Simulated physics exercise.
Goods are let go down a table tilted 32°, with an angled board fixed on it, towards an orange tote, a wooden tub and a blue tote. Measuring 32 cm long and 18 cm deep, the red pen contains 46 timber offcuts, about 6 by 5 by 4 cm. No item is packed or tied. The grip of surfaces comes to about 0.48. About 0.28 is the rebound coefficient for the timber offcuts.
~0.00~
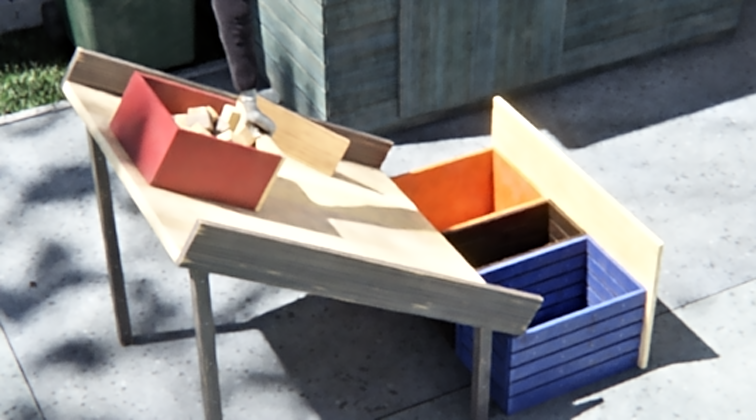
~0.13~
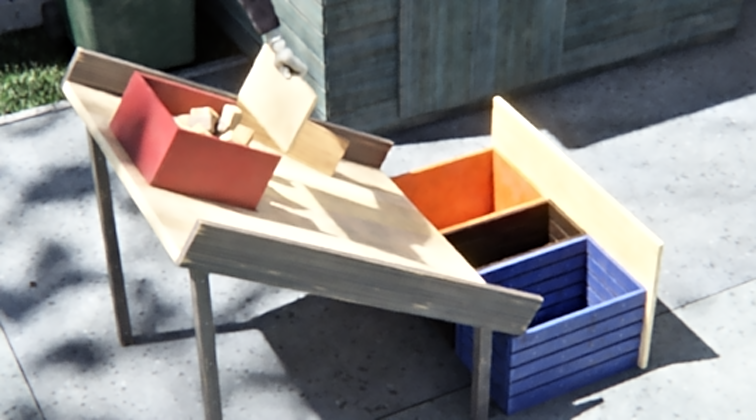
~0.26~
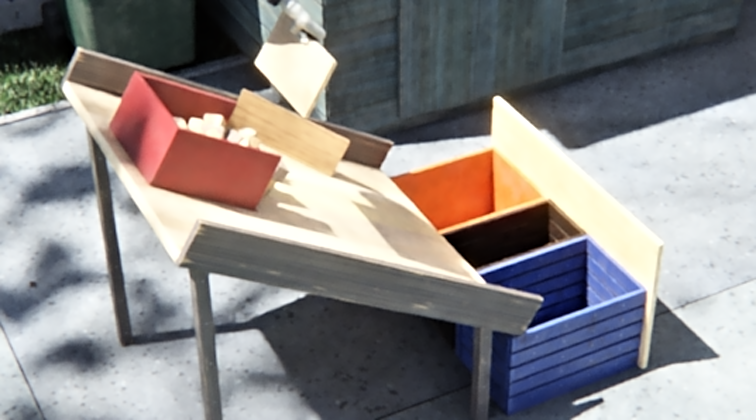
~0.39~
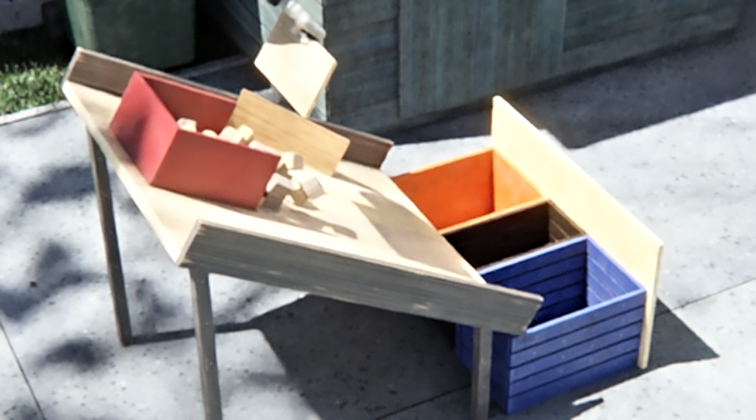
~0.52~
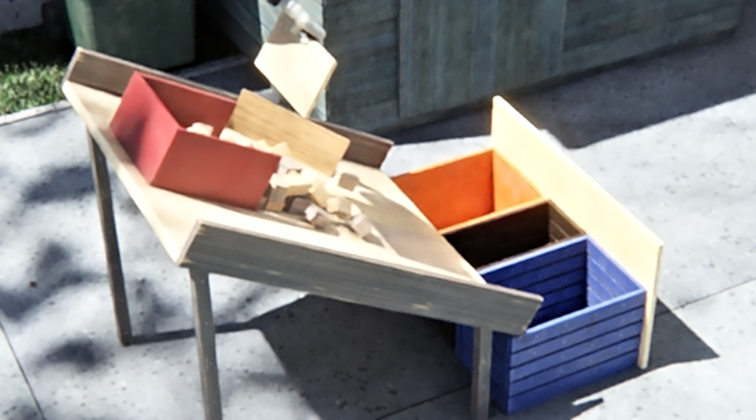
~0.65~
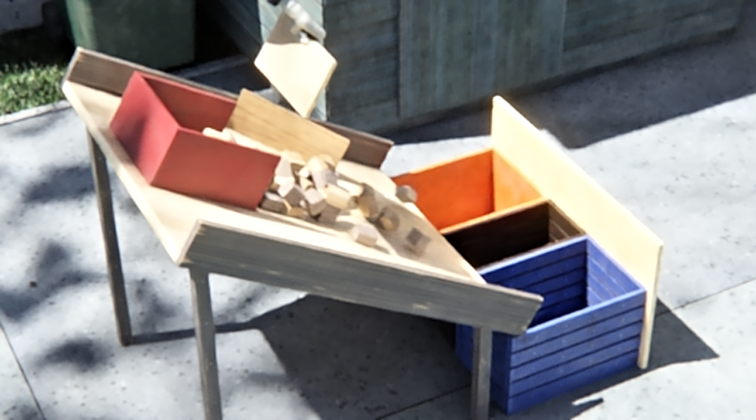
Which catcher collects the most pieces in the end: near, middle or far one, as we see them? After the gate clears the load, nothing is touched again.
The middle one.
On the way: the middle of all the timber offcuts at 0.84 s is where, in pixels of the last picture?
Near pixel (333, 196).
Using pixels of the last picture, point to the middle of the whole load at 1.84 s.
Centre: Approx. (523, 285).
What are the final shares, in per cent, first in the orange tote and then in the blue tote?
I'd put it at about 35 percent, then about 10 percent.
After 0.84 s, 3 still in the red pen, 1 in the blue tote, 38 on the slope and 4 in the air.
After 1.08 s, 5 in the orange tote, 5 in the wooden tub, 2 in the blue tote, 30 on the slope and 4 in the air.
After 1.41 s, 12 in the orange tote, 17 in the wooden tub, 2 in the blue tote, 11 on the slope and 4 in the air.
Outcome (at 1.84 s), 16 in the orange tote, 26 in the wooden tub and 4 in the blue tote.
